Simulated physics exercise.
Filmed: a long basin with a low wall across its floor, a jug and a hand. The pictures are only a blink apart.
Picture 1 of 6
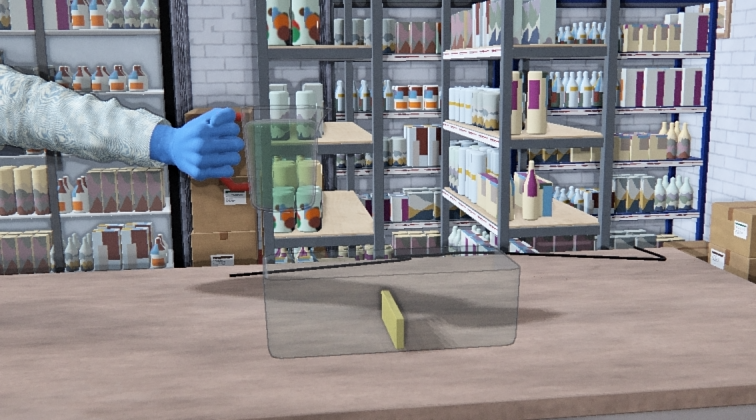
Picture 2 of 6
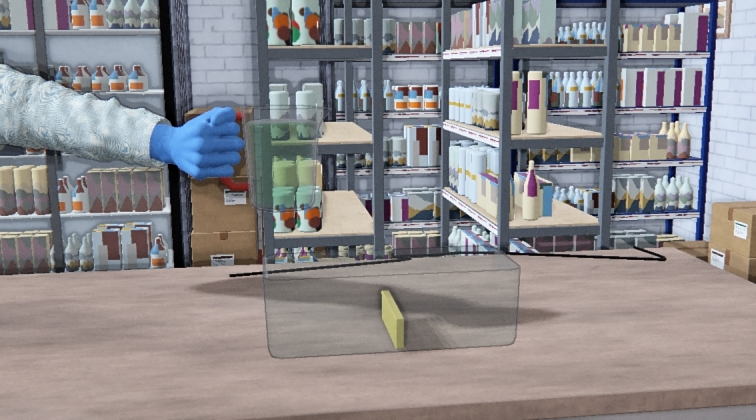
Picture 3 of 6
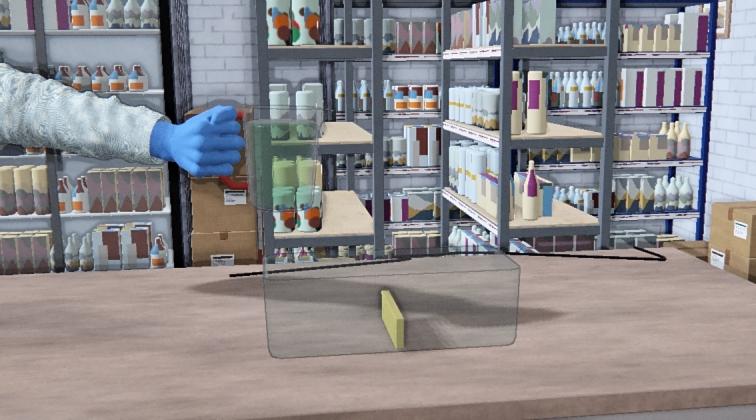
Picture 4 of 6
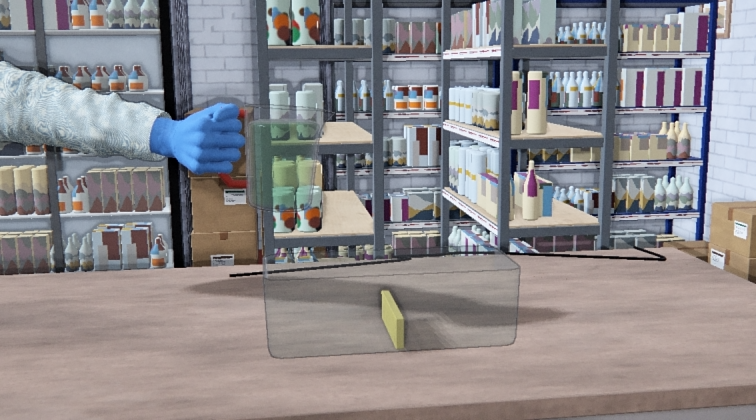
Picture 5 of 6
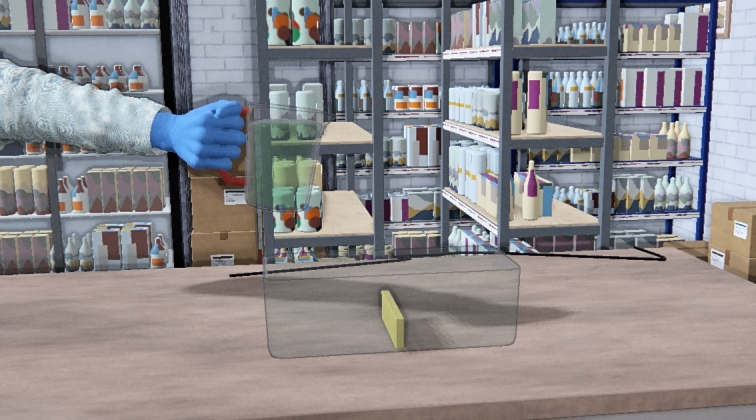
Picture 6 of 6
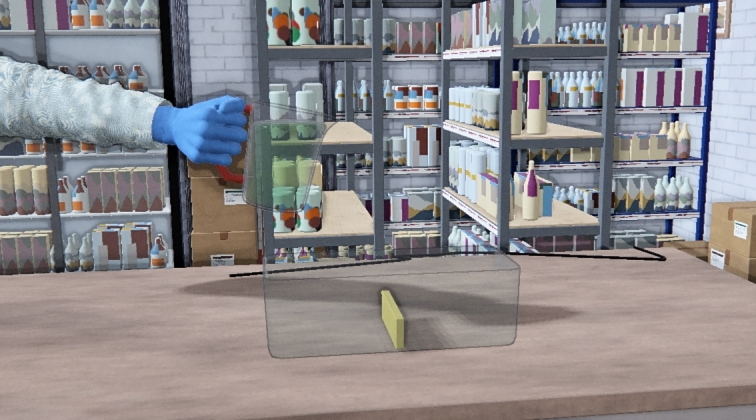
A blue-gloved hand in a pale, crinkled sleeve, at the left, grips a clear jug with a greenish tint and tilts it slightly to the right, slowly at first, then a little more. Below it, a long, transparent basin with a low yellow wall across its floor rests motionless on a light wooden counter. The fixed view looks across the counter toward shelves of bottles and boxes in a storeroom.
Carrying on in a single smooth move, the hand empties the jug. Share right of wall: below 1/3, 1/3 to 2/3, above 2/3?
1/3 to 2/3.
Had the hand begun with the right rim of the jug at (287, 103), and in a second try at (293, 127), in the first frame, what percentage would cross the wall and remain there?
Estimate: 5 per cent, then 5 per cent.
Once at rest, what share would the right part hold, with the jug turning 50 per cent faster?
Around 50 per cent ends up there.
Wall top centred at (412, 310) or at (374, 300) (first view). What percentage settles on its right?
Try one about 15 %, try two about 85 %.
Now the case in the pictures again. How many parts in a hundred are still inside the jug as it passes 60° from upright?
It still holds close to 85 per cent at that lean.
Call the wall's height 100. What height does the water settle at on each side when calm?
Left side: Approx. 30 %; right side: Approx. 40 %.
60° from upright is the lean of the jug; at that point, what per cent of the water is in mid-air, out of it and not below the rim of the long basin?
Airborne fraction: Approx. 10 %.
A moment on, the jug is tipped part way and 85 per cent is still to pour, 1 is left of the wall and 3 right of it.
Next, the jug is tipped on its side and 38 per cent is still to pour, 6 is left of the wall and 37 right of it.
Then the jug is tipped right over and 5 per cent is still to pour, 35 is left of the wall and 56 right of it.
Later the jug is tipped right over and 0 per cent is still to pour, 42 is left of the wall and 56 right of it.
In the end 43 per cent lies left of the wall, 56 right of it and 1 outside.
